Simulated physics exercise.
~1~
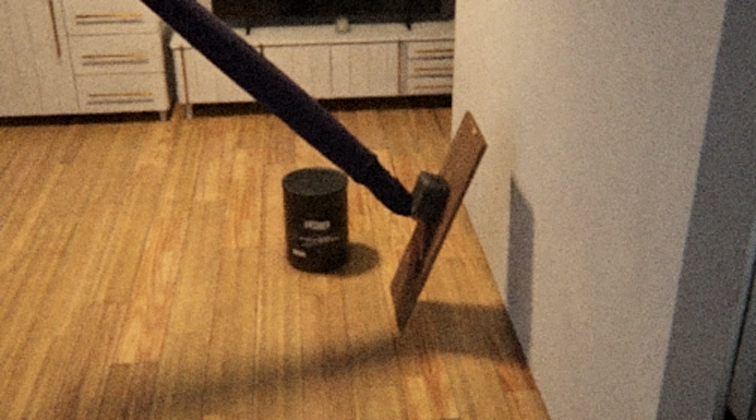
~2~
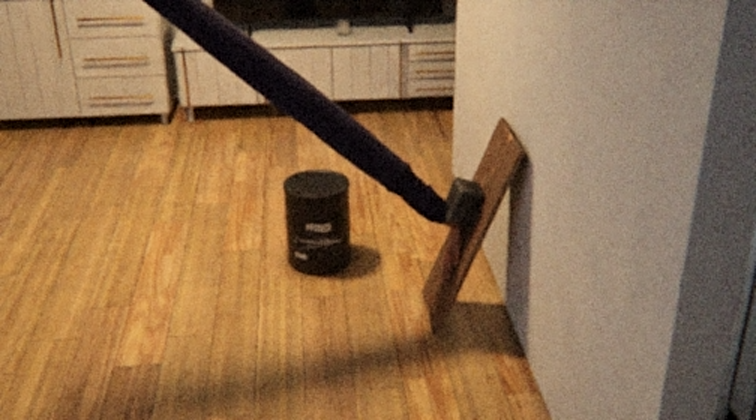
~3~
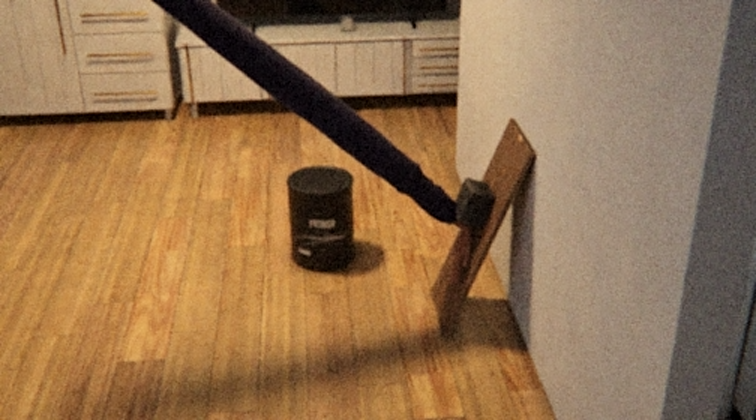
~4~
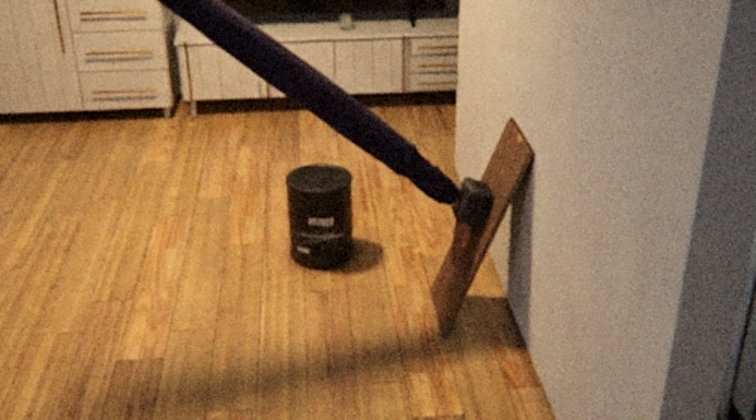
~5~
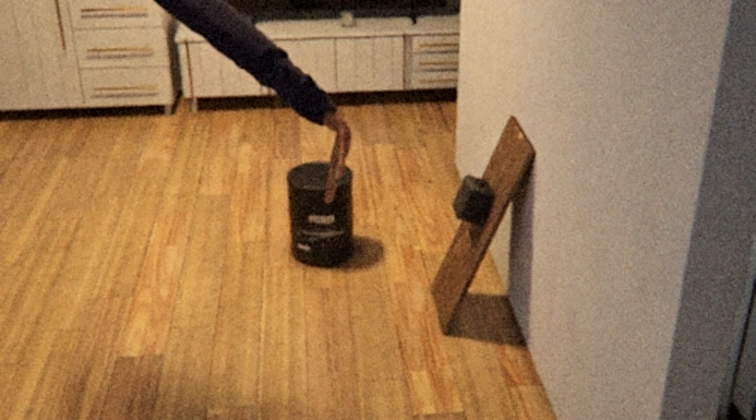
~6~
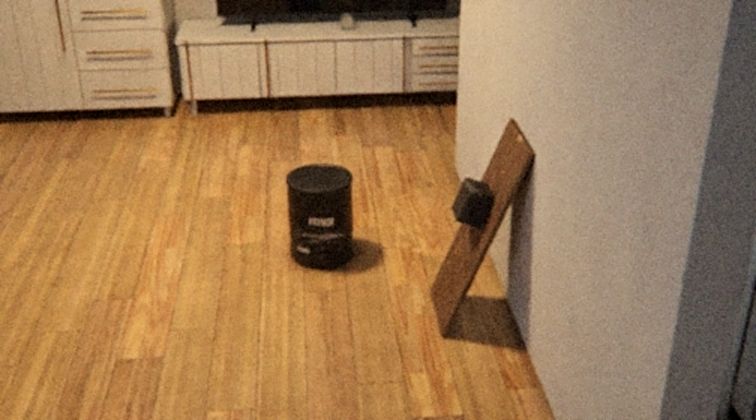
In this clip, a dark-sleeved arm moves a brown board to the right until it leans against a bare wall, while a black pail stands on the wooden floor. The hand lets go and withdraws, and the board stays leaning with the pail still in place.
